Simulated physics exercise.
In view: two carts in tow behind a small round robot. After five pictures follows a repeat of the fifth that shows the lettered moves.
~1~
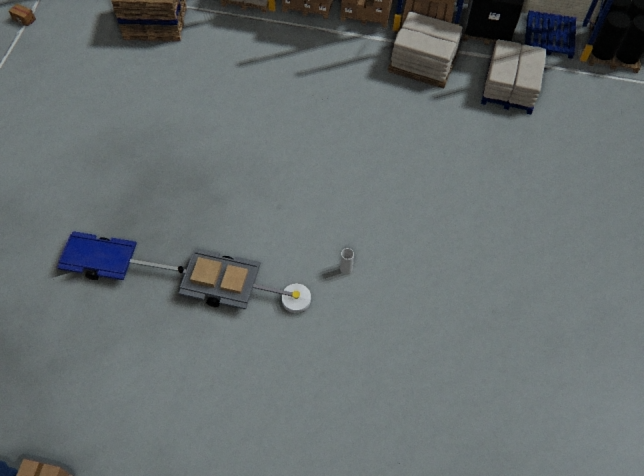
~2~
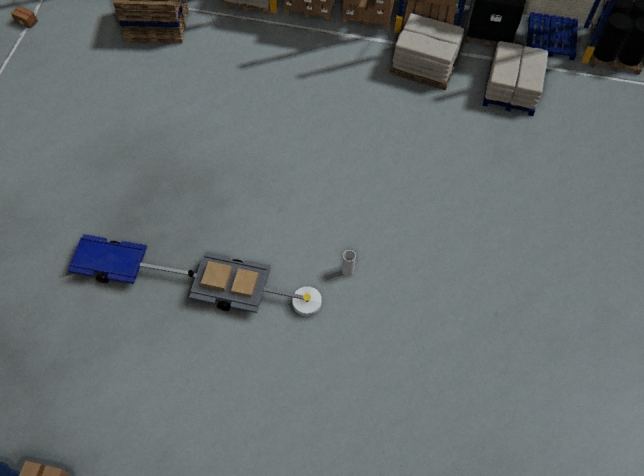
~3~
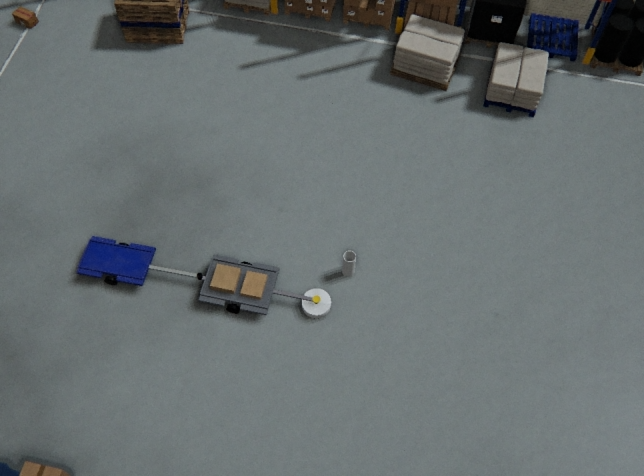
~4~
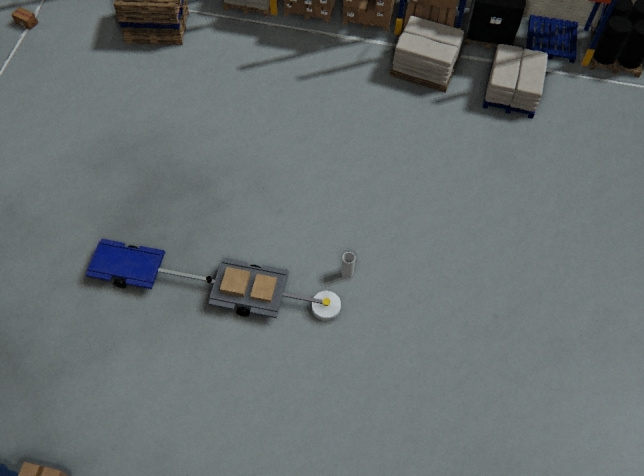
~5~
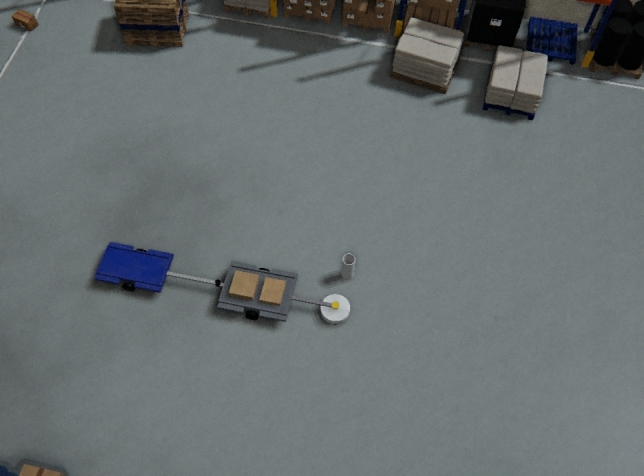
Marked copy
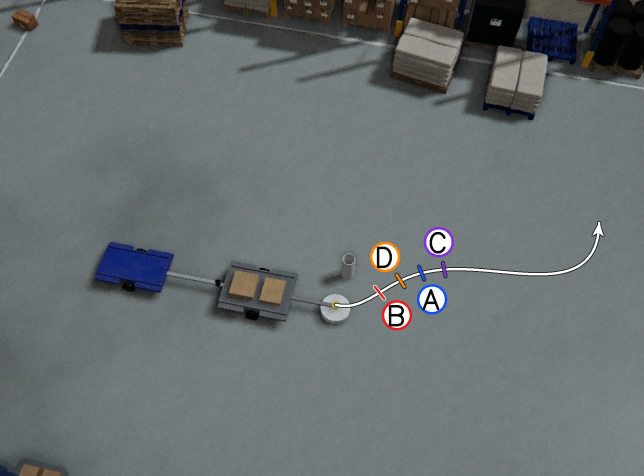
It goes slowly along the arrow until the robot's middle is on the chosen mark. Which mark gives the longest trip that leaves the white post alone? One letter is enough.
As far as tick B.
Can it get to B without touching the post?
Yes.
On the marked copy, A at (422, 273); B at (379, 293); C at (444, 270); D at (401, 281); the route from (336, 305) via (487, 271) to (599, 223).
With B. Early on, robot (352, 309), last cart (149, 269).
Further on, robot (367, 303), last cart (163, 272).
At the end, robot (379, 296), last cart (175, 275); nothing has been touched.
As for the rest, A is too far, the post has been hit; C is too far, the post has been hit; D is too far, the post has been hit.
